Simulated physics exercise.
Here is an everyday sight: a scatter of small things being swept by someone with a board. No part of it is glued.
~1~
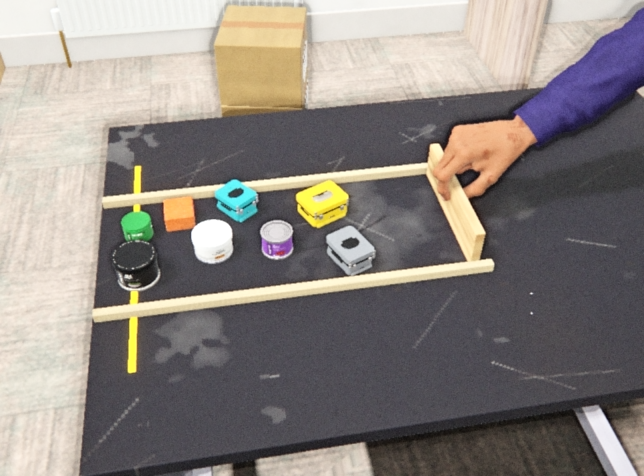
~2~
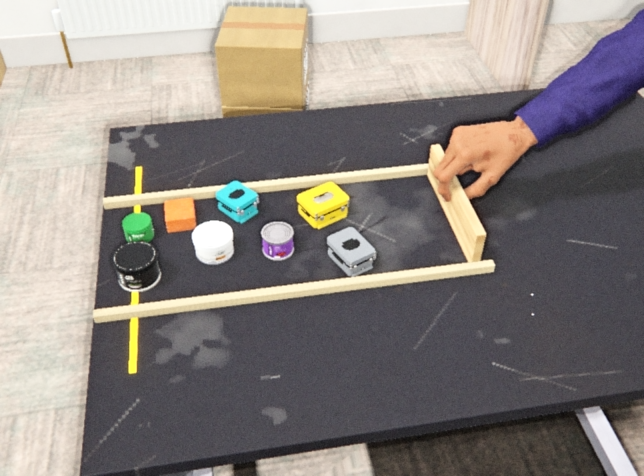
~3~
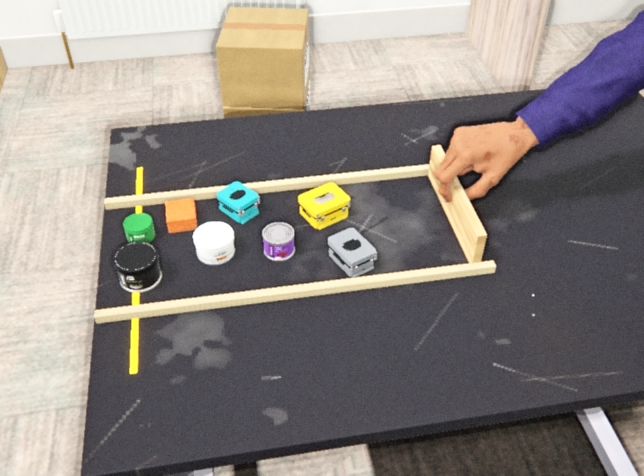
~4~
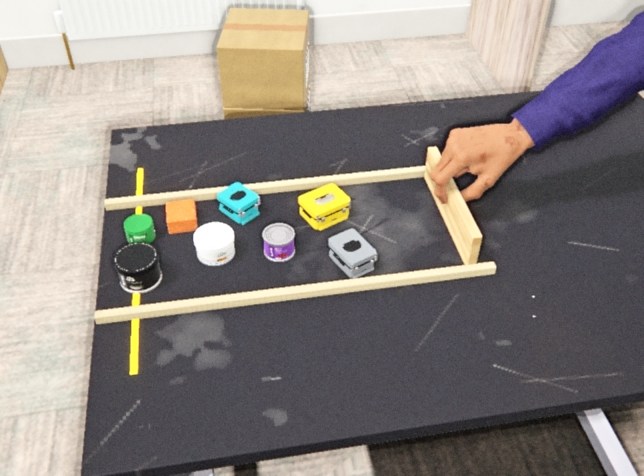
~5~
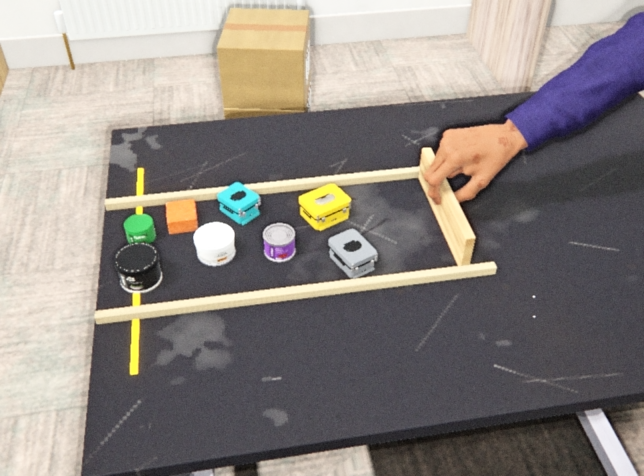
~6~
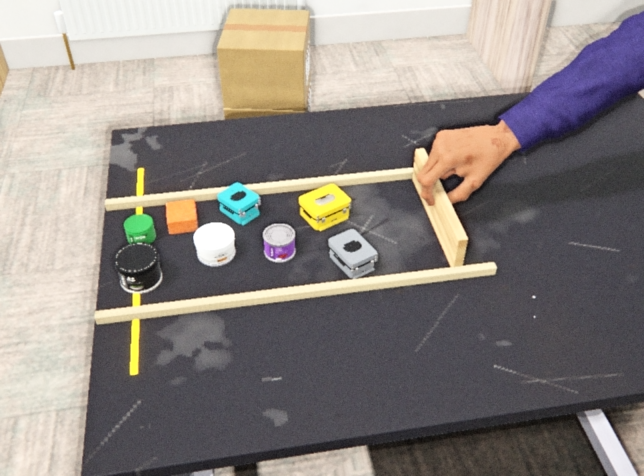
On a dark tabletop, a hand holding a wooden board between two rails slides it slightly left toward scattered small containers.
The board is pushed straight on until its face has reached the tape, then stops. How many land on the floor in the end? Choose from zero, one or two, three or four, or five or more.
In the end, five or more land there.
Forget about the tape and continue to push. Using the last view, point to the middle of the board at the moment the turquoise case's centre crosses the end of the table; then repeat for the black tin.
Turquoise case over the end: About (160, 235). Black tin over the end: About (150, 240).
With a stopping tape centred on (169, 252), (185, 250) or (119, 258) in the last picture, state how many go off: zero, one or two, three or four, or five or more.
Tape one gives just one or two, tape two gives 1 or 2, and tape three gives five or more.
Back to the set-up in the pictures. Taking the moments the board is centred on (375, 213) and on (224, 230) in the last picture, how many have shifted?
It comes to 0 for the first spot, 7 for the other.
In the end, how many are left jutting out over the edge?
My count gives 1.
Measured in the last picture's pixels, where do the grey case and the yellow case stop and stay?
About (119, 280), and about (115, 224).
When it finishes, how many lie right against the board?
It's touching 3 at the end.
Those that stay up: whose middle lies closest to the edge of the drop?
Result - the yellow case.
Soon after, none off yet; green tub at rest near (140, 230); black tin at rest near (139, 268); orange block at rest near (182, 217).
After that, none off yet; green tub at rest near (140, 230); black tin at rest near (139, 268); orange block moving near (175, 217).
And then, one off so far; green tub on its way down near (80, 310); black tin moving near (129, 271); orange block tilting a little near (93, 229).
In the end, the number that fall off is five or more; gone, turquoise case, white tin, orange block, black tin and green tub.
